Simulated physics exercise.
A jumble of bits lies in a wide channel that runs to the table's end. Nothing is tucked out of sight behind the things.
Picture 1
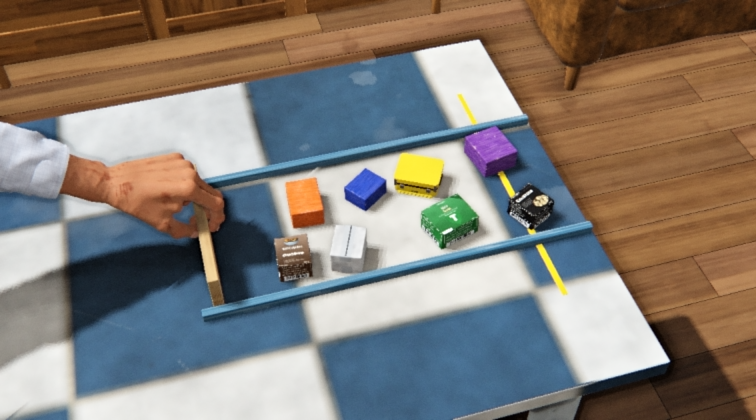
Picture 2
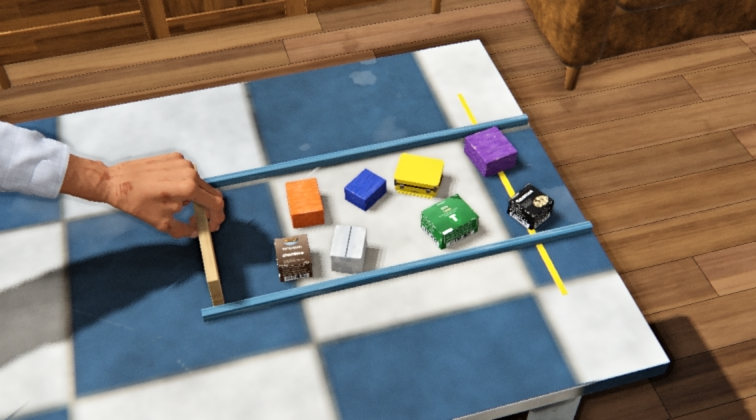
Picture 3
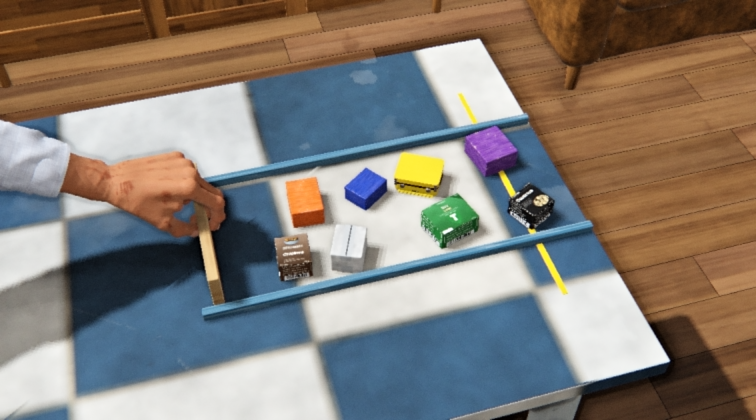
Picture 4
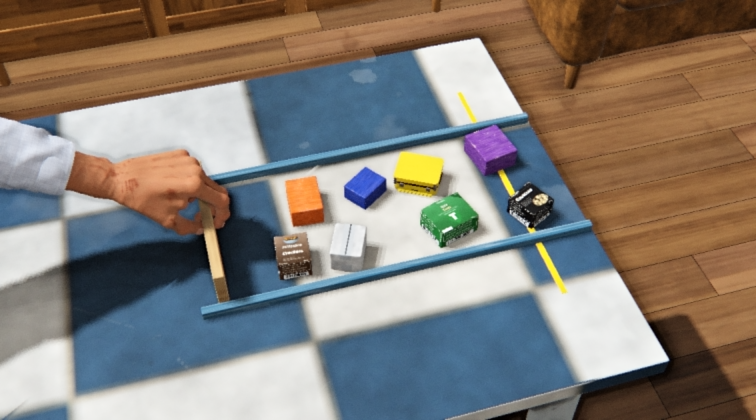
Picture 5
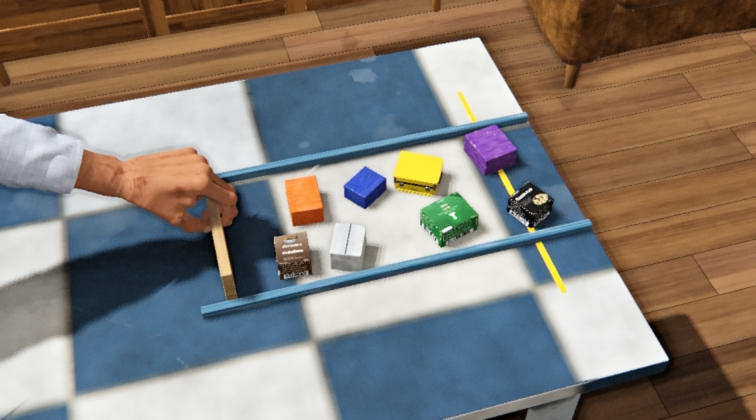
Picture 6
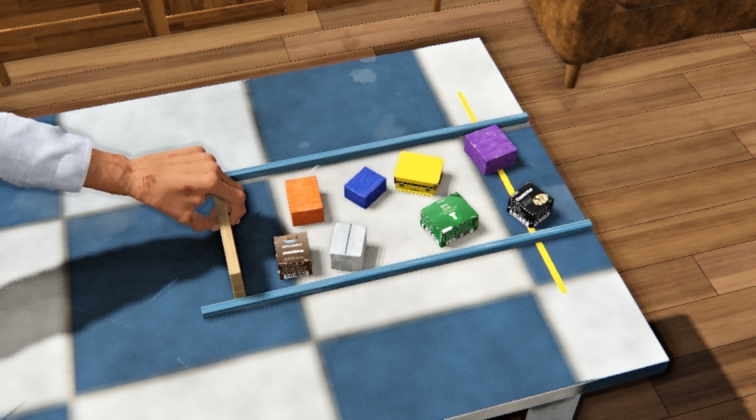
A hand slides a wooden board slightly right between blue rails toward still, colourful blocks.
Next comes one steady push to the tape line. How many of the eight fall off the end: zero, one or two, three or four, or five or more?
The push drops a trio or a foursome off the table.
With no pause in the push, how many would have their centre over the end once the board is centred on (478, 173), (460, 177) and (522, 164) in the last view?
Going through the three places, I get 1, 1 and 6.
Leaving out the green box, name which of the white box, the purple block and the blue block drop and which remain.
I'd say the white box stays up, the purple block does not stay, and the blue block stays up.
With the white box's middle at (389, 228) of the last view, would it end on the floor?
In that spot, it sits tight.
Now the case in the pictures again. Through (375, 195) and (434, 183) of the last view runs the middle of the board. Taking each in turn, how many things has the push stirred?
Counts: 6, 8.
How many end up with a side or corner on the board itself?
Contact count: 2.
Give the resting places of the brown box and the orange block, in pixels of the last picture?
Final spots - brown box (539, 203), orange block (513, 158).
Soon after, none off yet; black box at rest near (530, 205); purple block at rest near (490, 150); green box at rest near (449, 220).
After that, none off yet; black box at rest near (532, 205); purple block moving near (497, 148); green box displaced about its own width near (489, 210).
And then, none off yet; black box on its side near (599, 220); purple block displaced about its own width near (529, 136); green box displaced well along near (565, 199).
In the end, the number that fall off is three or four; gone, yellow case, green box, purple block and black box.
